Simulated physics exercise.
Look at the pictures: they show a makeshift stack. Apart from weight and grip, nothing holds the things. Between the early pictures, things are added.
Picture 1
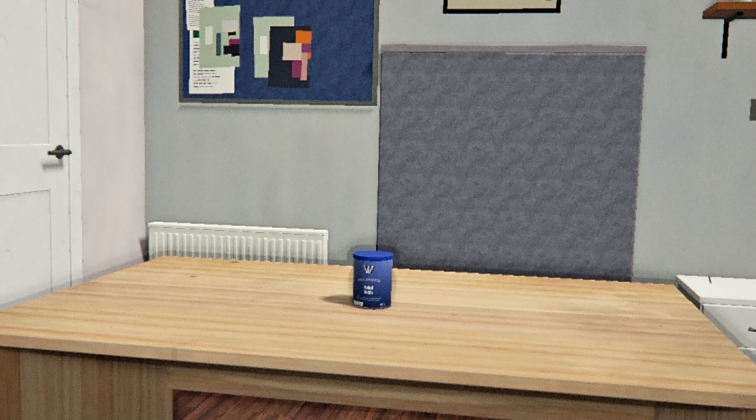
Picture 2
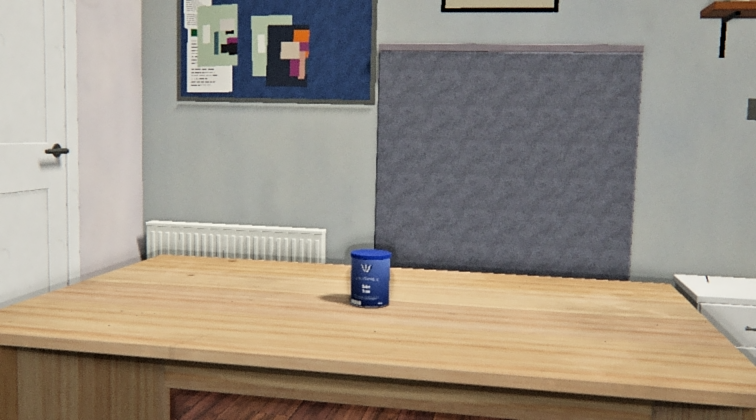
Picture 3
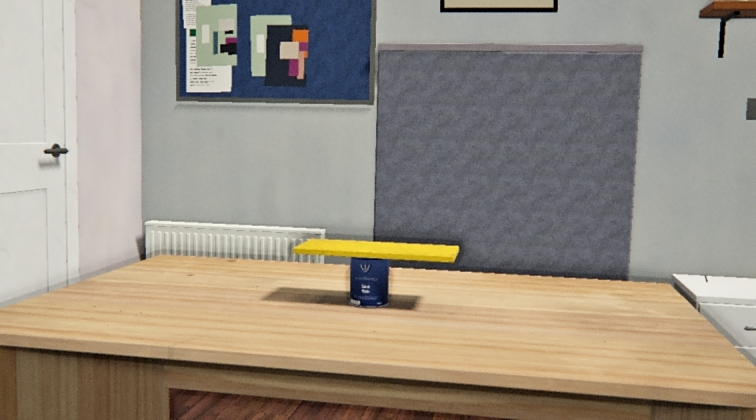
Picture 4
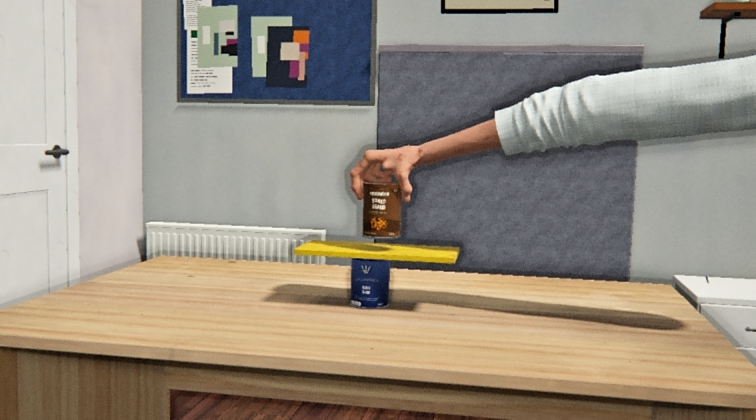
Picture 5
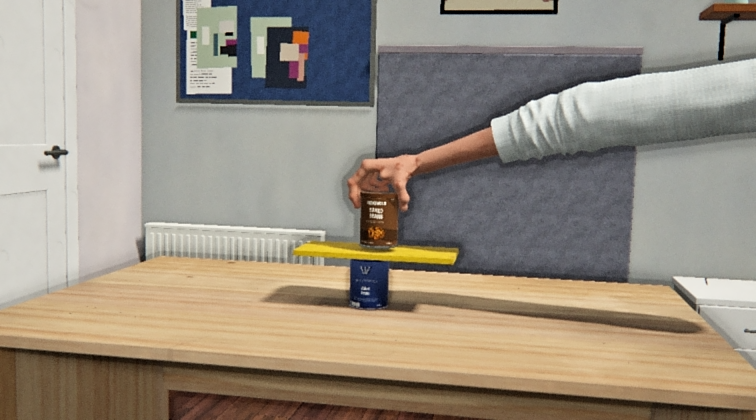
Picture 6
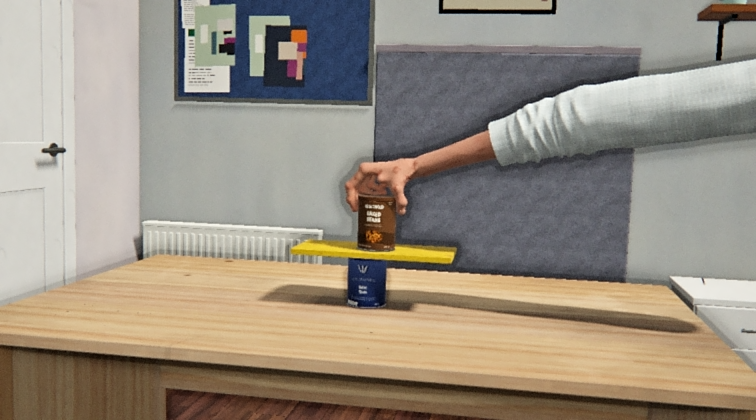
On a wooden table in a room with a pinboard, a blue tin stands alone, then a yellow board appears across its top. A hand reaching in from the right lowers a brown tin onto the board and keeps hold of it.
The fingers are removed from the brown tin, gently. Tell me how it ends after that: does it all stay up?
I expect the stack to stay settled.
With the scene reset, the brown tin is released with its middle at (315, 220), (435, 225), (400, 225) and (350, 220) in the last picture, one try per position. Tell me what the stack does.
Topples, topples, topples, stands firm.
Then, 0.30 s after the last picture, nothing has stirred.
Then, 1.00 s after the last picture, brown tin resting near (377, 223).
At rest, all 3 in place. Seen from the same camera at the end, brown tin near (377, 223). The stack keeps its balance.
